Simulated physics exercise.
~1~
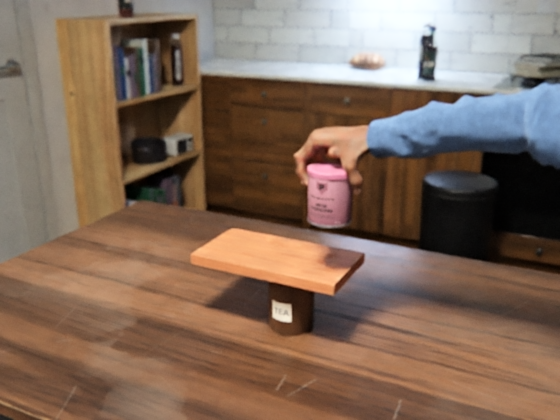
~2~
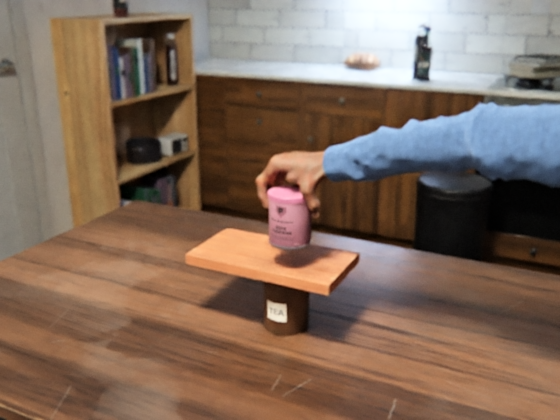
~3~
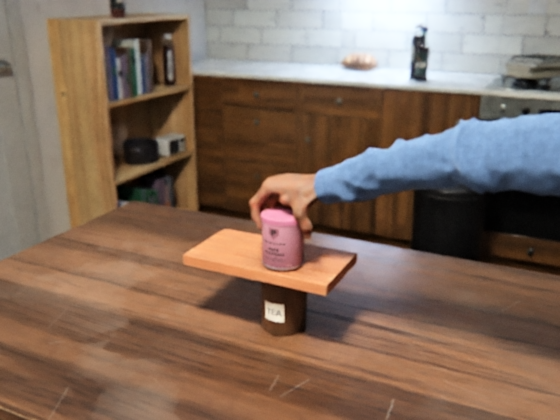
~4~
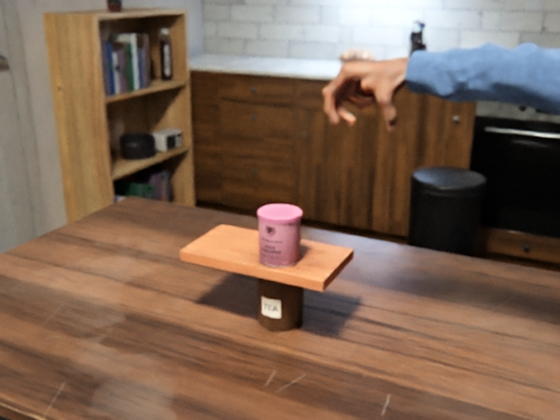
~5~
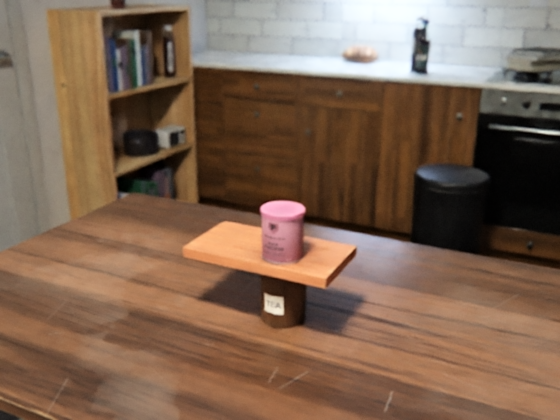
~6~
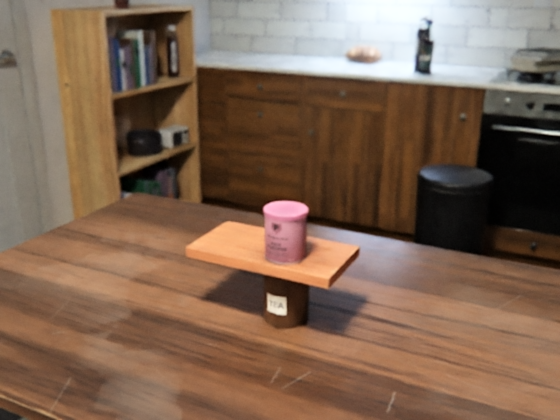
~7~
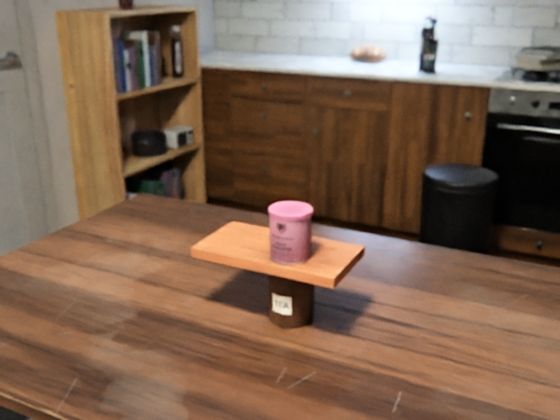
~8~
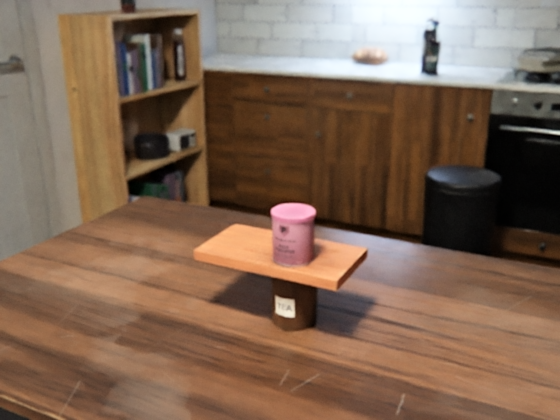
To begin with, an orange board lies balanced across the top of a brown jar on a wooden table, while a hand in a blue sleeve holds a pink tin above it, slightly to the right. The hand moves the tin left and down, then lowers it onto the board, roughly over the jar. The fingers let go, and the hand draws back up and to the right until it is out of view. The tin stays upright where it was set, and neither the board nor the jar shifts. At the end, the small tower still stands, balanced and intact.
